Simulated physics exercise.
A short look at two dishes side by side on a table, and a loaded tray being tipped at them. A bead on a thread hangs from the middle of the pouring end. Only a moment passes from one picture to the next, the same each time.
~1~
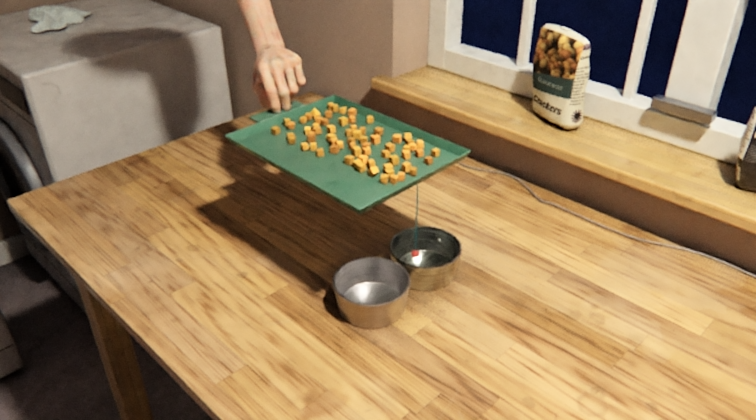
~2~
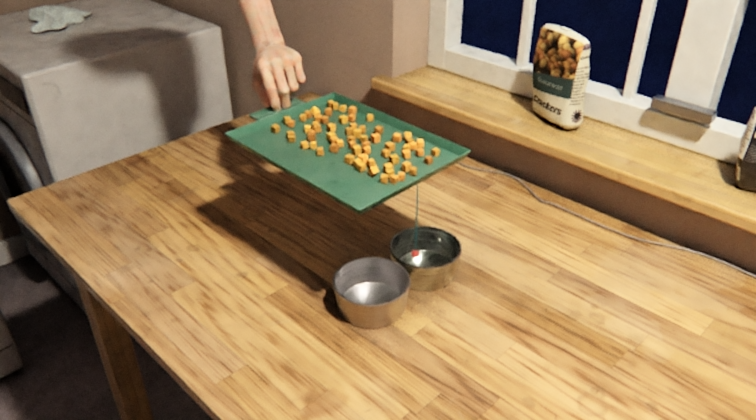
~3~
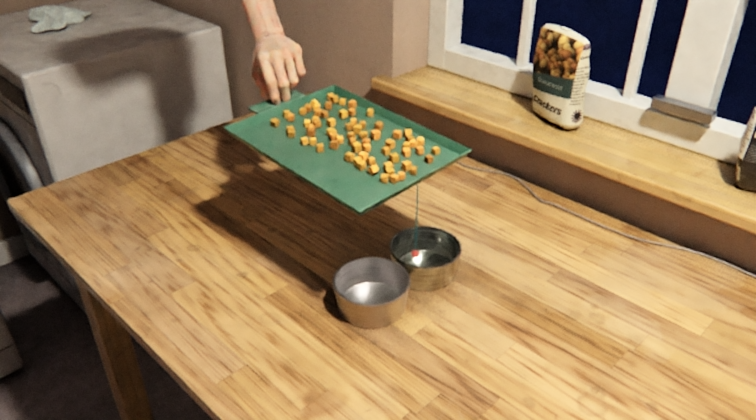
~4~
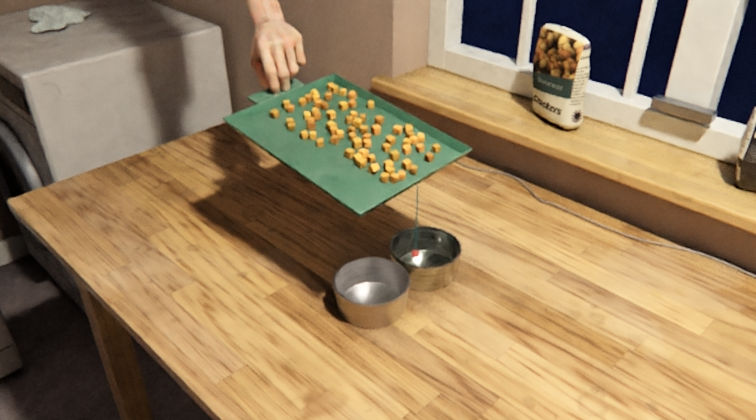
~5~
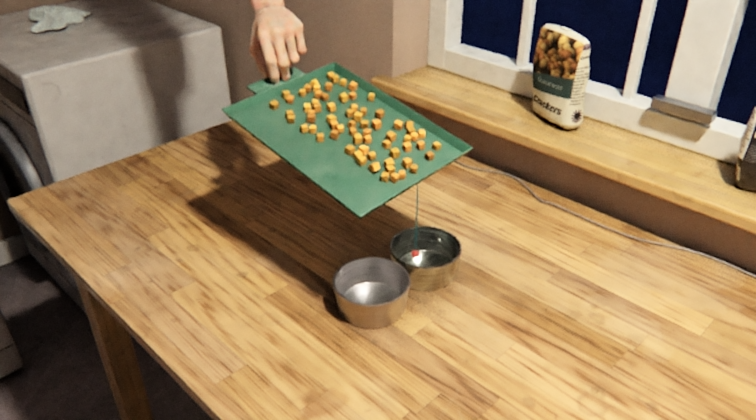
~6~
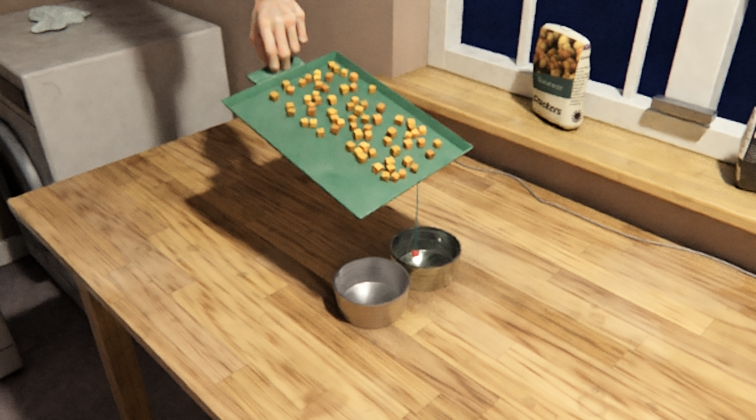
A hand raised the back of a green tray scattered with croutons, starting level and gradually tilting it toward its front left corner, above two metal bowls side by side on a wooden table.
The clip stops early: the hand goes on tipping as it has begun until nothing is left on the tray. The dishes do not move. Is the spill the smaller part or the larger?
The two hold only the smaller part of the load.
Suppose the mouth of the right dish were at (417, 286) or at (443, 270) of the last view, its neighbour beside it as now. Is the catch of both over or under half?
First above a half, then above a half.
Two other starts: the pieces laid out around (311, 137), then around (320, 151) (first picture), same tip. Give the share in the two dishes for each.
In turn 20 and 30 in a hundred.
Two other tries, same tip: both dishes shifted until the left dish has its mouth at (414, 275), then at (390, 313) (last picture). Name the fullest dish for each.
First the left one, then left.
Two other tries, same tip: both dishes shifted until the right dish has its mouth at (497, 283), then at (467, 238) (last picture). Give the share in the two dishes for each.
First some 0, then 20 per cent.
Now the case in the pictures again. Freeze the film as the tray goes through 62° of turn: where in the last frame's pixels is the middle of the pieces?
Around (388, 225).
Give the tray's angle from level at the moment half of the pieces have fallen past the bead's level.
Near 70 degrees.
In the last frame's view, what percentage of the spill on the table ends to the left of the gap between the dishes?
Roughly 40 in a hundred.
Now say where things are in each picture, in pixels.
The first picture shows corners of the pouring end at (360, 205) and (465, 150), level; middle of the load at (352, 141), croutons; left dish at (398, 308); right dish at (451, 271); bead on its thread at (415, 254).
The second picture shows corners of the pouring end at (360, 206) and (465, 150), level; middle of the load at (352, 140).
The third picture shows corners of the pouring end at (360, 207) and (465, 149), tipped barely, lowest at the left corner; middle of the load at (352, 136).
The fourth picture shows corners of the pouring end at (360, 209) and (466, 148), tipped a little, lowest at the left corner; middle of the load at (352, 130).
The fifth picture shows corners of the pouring end at (360, 211) and (466, 147), tipped a little, lowest at the left corner; middle of the load at (352, 124).
The sixth picture shows corners of the pouring end at (361, 213) and (467, 146), tipped clearly, lowest at the left corner; middle of the load at (353, 119); left dish at (398, 308); right dish at (451, 271).
Soon, tray tipped steeply; about half on the tray; a small part outside both; about a third in the air.
A while on, tray tipped past a quarter turn; about a quarter in the left dish; about two thirds outside both.
Towards the end, tray tipped past a quarter turn; about a quarter in the left dish; about two thirds outside both.
Finally, tray tipped past a quarter turn; about a quarter in the left dish; none in the right dish; about two thirds outside both.
